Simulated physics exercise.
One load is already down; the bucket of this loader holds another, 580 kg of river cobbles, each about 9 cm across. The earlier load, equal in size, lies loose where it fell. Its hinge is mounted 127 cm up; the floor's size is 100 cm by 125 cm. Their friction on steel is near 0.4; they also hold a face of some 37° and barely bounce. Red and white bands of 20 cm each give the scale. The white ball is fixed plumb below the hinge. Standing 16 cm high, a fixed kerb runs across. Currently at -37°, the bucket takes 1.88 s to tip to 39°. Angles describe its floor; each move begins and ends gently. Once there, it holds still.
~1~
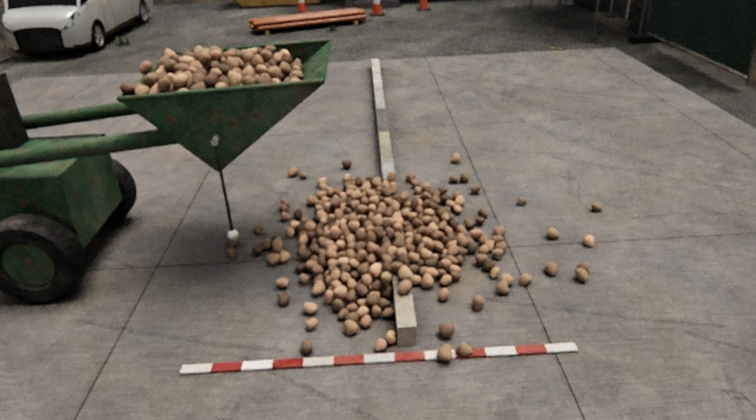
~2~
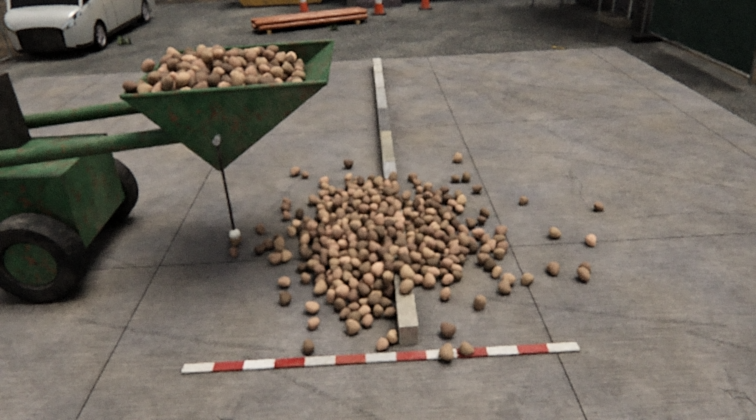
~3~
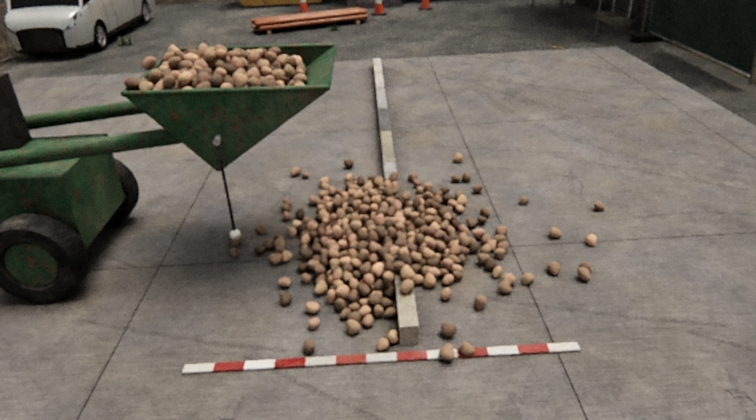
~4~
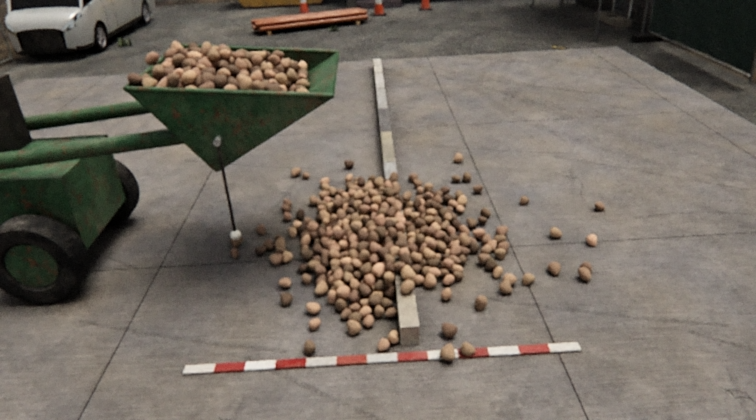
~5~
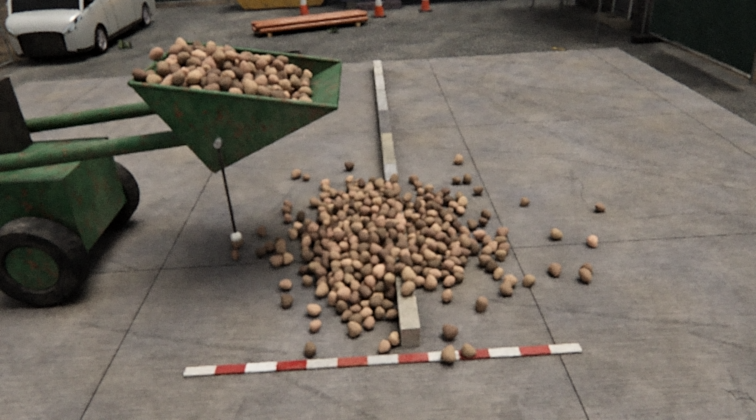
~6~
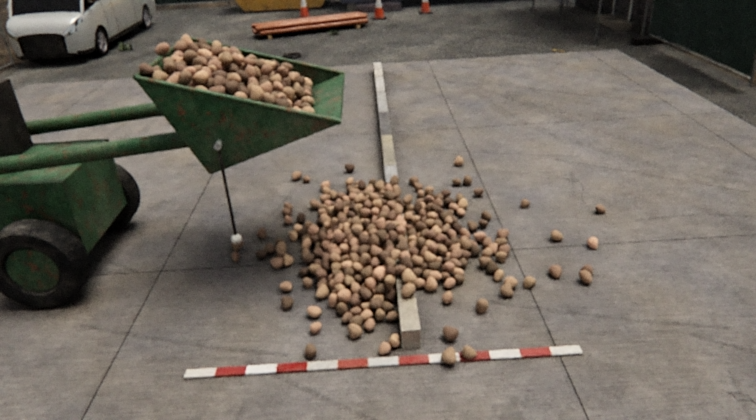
A green loader slowly tilts its full bucket forward beside a loose pile of brown stones.
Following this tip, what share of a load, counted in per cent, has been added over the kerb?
26 per cent, roughly.
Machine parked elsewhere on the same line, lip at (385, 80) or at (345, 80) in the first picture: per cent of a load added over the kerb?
Some 85 percent first and 40 percent second.
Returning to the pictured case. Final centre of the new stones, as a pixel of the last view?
Their centre ends up near (360, 228).
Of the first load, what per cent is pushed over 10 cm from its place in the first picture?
20 %.
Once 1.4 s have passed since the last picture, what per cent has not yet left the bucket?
Near 25 per cent of the load is held.
Then, 0.8 s after the last picture the floor is at 27°; in per cent of one load, 95 in the bucket, 79 on this side of the kerb, 26 over the kerb; the foremost stones are at (566, 246).
Then, 1.4 s after the last picture the floor is at 39°; in per cent of one load, 27 in the bucket, 141 on this side of the kerb, 33 over the kerb; the foremost stones are at (566, 246).
Then, 1.7 s after the last picture the floor is at 39°; in per cent of one load, 2 in the bucket, 152 on this side of the kerb, 46 over the kerb; the foremost stones are at (562, 239).
Then, 4.5 s after the last picture the floor is at 39°; in per cent of one load, 0 in the bucket, 149 on this side of the kerb, 52 over the kerb; the foremost stones are at (569, 240). Net gain over the kerb, 26.
